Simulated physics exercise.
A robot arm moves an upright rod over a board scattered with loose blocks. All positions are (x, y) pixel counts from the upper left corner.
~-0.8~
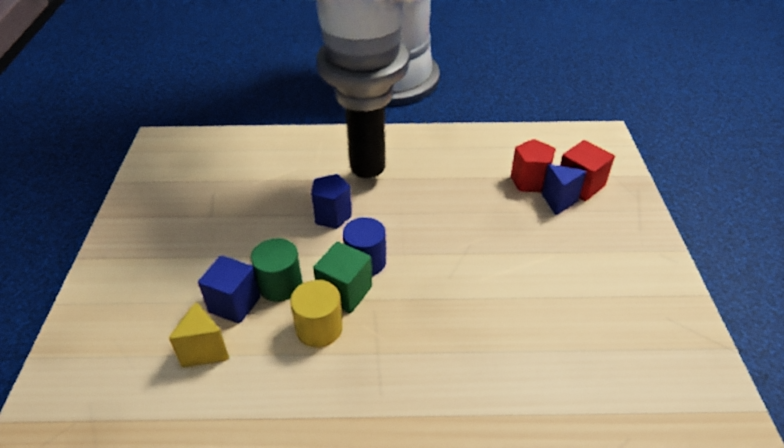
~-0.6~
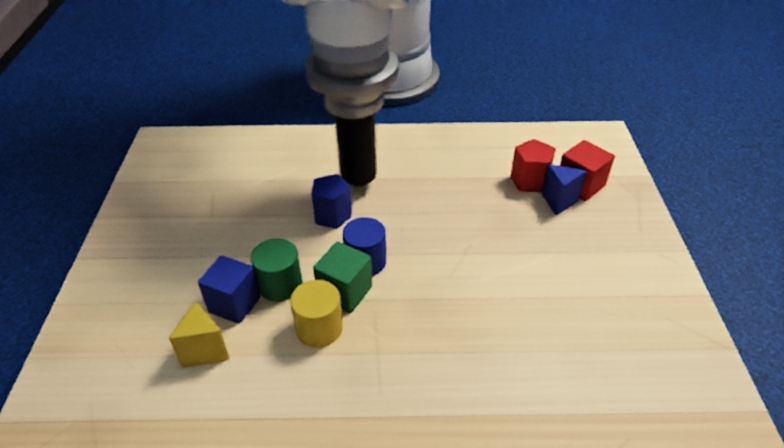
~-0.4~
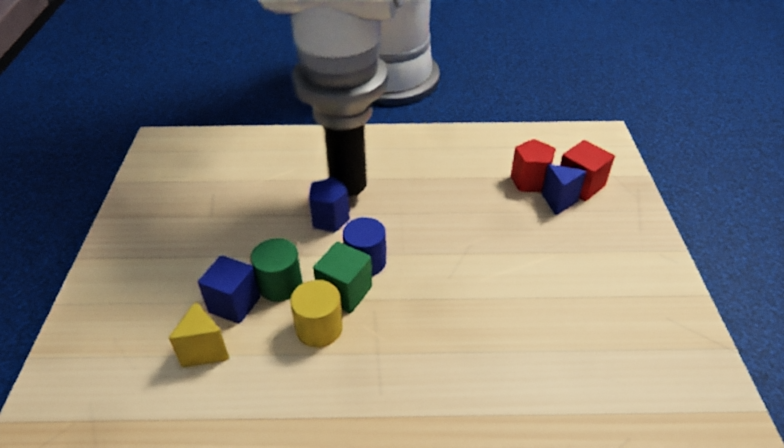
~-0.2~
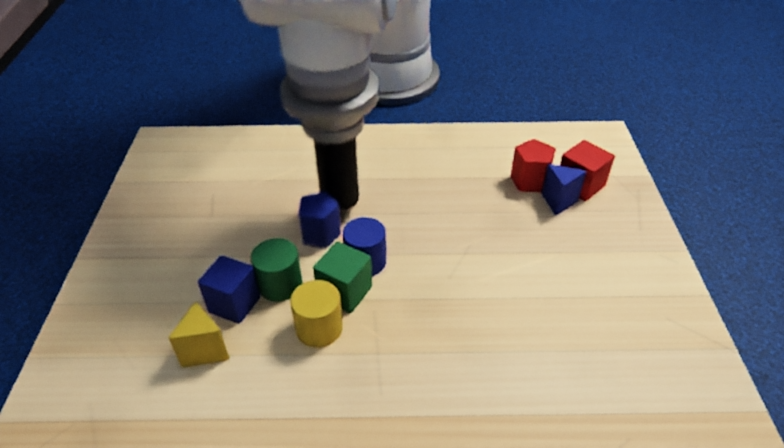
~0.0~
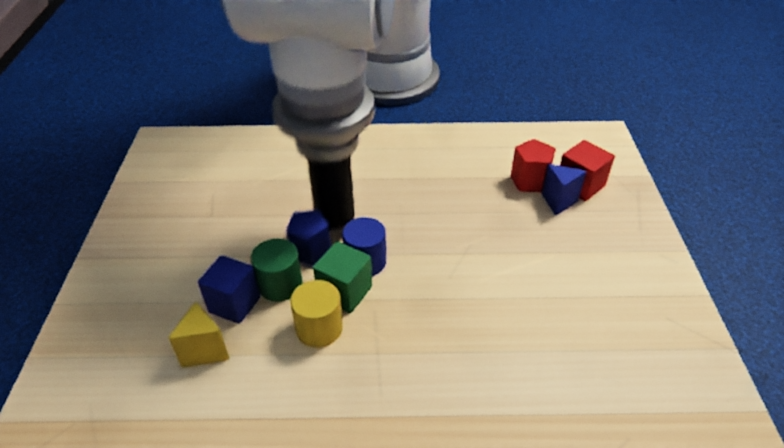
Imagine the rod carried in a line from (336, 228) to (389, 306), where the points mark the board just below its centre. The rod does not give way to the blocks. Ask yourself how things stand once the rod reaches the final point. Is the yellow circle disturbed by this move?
At the end of the path, the yellow circle has moved off its old spot.
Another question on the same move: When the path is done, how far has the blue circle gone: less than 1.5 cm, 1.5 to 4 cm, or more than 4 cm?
More than 4 cm.
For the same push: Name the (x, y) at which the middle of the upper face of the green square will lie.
The centre of its top face lies at (343, 288).
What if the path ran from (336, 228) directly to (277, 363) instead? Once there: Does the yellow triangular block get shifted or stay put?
By the last moment, the yellow triangular block will have left its place.
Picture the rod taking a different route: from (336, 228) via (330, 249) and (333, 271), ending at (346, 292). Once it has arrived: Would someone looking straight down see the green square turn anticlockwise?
It seems not.
The first path, step by step. One third of the way, rod (352, 242); blue pentagonal block (305, 225); green square (342, 266), turned 15° clockwise; blue circle (379, 245).
Two thirds of the way, rod (370, 268); blue pentagonal block (305, 225); yellow circle (310, 307); green square (343, 278); blue circle (407, 268).
At the end, rod (389, 296); blue pentagonal block (305, 225); yellow circle (303, 313); green square (343, 288), turned 30° clockwise; blue circle (435, 286).
